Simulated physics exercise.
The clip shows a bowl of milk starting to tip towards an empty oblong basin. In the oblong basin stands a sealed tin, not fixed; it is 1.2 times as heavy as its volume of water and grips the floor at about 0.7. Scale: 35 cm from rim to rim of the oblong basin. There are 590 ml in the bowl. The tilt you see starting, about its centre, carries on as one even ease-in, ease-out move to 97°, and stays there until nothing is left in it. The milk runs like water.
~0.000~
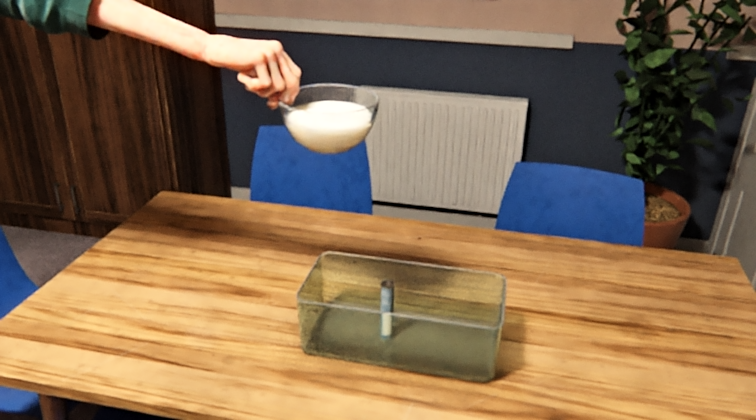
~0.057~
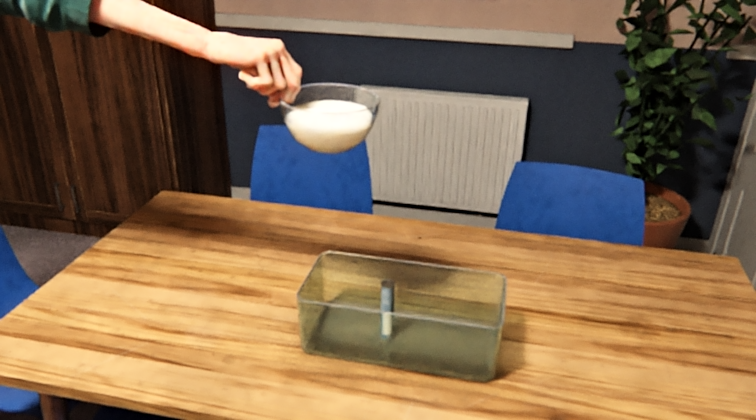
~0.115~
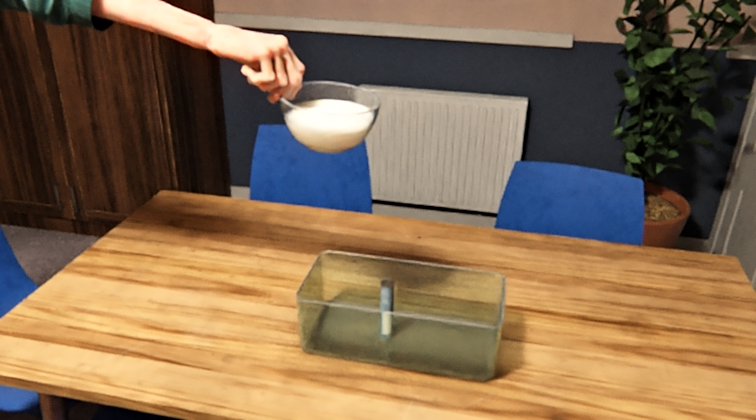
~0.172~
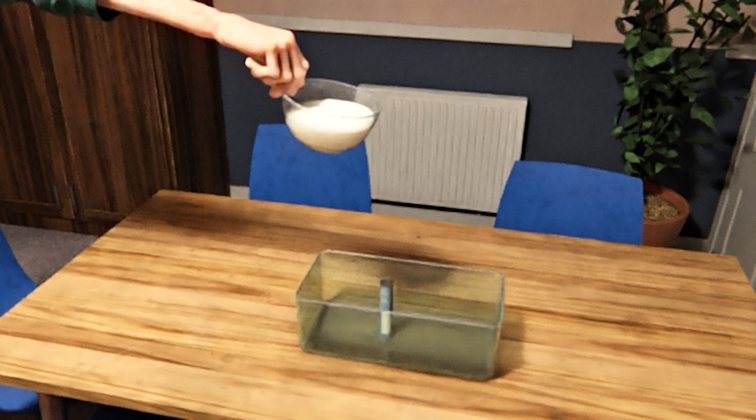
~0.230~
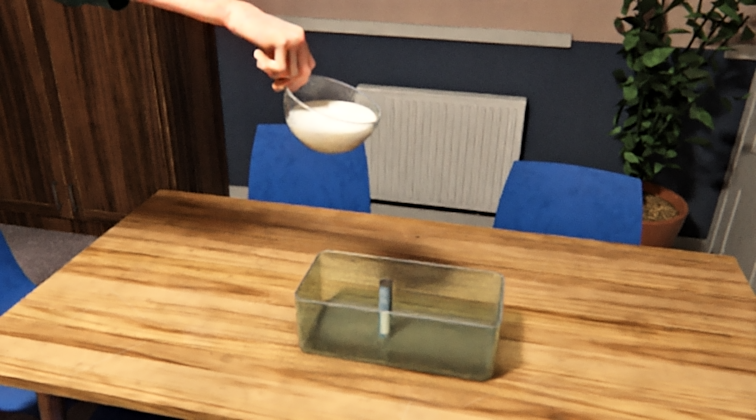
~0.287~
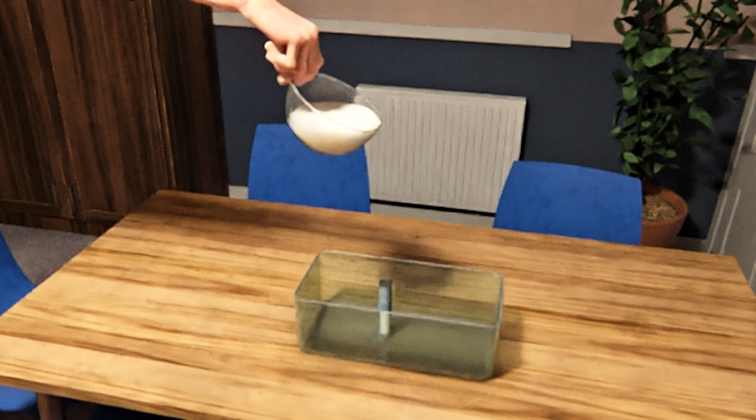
A hand tilting a clear bowl of milk gradually to the right above an oblong glass basin on a wooden table.
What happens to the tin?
It goes over.
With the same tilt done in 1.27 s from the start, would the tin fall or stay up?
The tin remains upright.
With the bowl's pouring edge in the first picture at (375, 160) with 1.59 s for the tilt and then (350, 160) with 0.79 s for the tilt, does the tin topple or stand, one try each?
First it keeps standing; then it remains upright.
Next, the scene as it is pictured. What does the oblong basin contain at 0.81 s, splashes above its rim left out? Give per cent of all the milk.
About 74 per cent.
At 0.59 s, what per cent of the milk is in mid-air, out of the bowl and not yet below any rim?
Near 62 in a hundred.
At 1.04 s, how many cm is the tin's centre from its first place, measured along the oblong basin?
Some 3 cm.
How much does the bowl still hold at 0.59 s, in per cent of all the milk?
About 32 per cent.
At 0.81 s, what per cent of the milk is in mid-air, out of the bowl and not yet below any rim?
Near 24 in a hundred.
Then, 0.59 s in, the tilt is 82° and 32 per cent is still to pour; the tin stands where it began.
Then, 0.81 s in, the tilt is 97° and 2 per cent is still to pour; the tin stands where it began.
Then, 1.04 s in, the tilt is 97° and 0 per cent is still to pour; the tin leans 25°.
Then, 1.29 s in, the tilt is 97° and 0 per cent is still to pour; the tin lies on its side.
Finally, the tin lies on its side.
